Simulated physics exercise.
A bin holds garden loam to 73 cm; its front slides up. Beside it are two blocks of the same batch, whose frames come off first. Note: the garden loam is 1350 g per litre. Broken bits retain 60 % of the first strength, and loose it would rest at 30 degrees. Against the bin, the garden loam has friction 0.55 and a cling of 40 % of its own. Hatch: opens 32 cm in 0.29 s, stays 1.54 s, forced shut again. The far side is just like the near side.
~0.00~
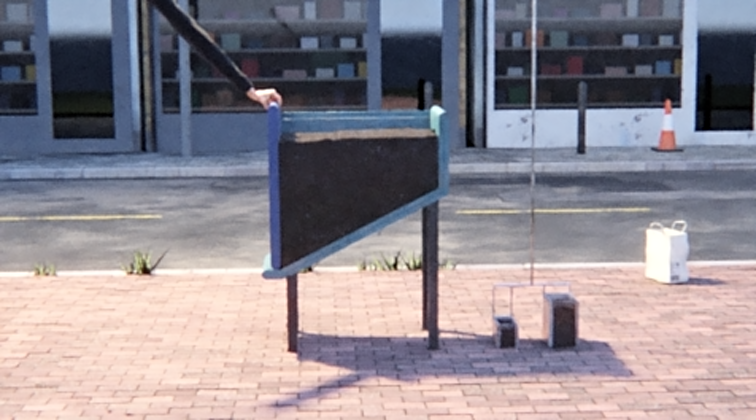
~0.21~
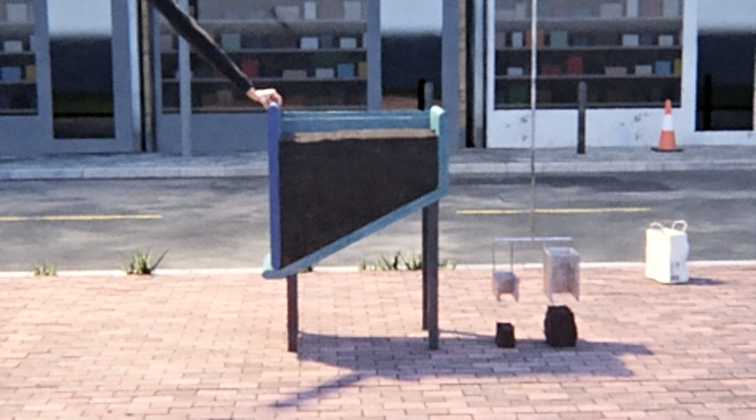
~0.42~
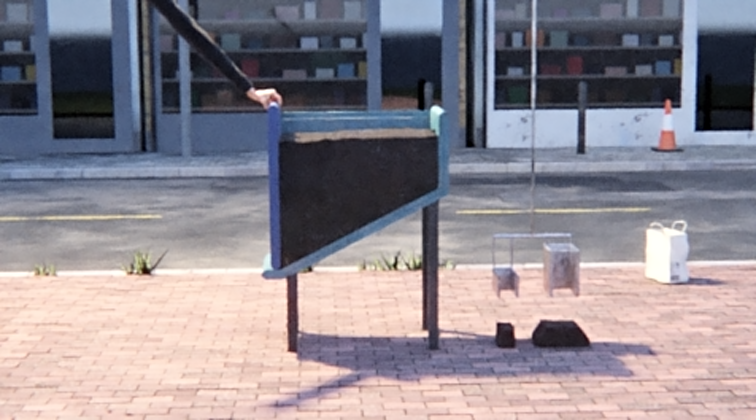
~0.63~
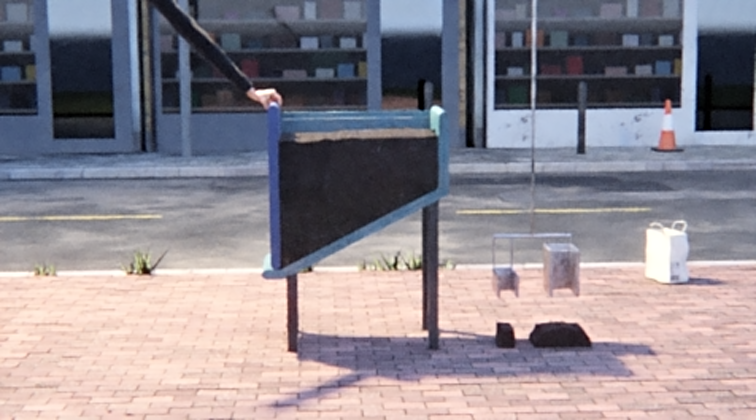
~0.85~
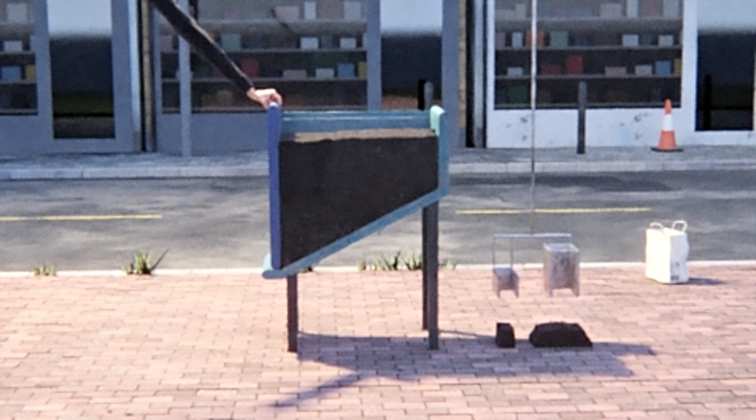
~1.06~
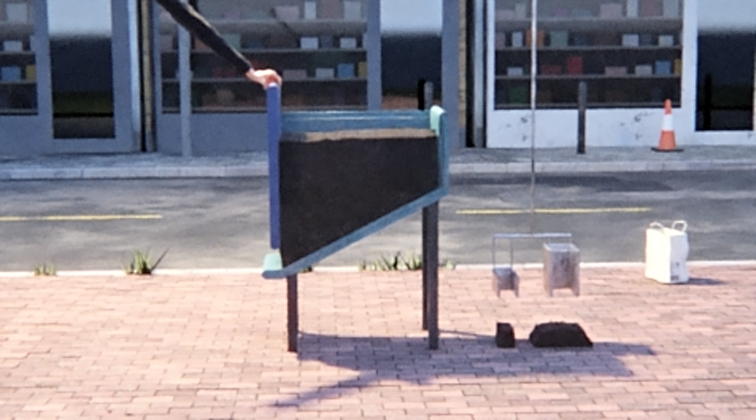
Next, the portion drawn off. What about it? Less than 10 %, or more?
More.
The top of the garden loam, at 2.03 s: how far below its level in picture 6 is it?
The gap comes to some 0 centimetres.
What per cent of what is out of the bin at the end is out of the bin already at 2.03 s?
40 per cent.
By 1.50 s, the hatch is 32 cm open and 4 % is out.
By 2.03 s, the hatch is 32 cm open and 17 % is out.
By 2.55 s, the hatch is 32 cm open and 30 % is out.
By 3.08 s, the hatch is 7.8 cm open and 42 % is out.
By 3.56 s, at the end, the hatch is shut and 43 % is out.
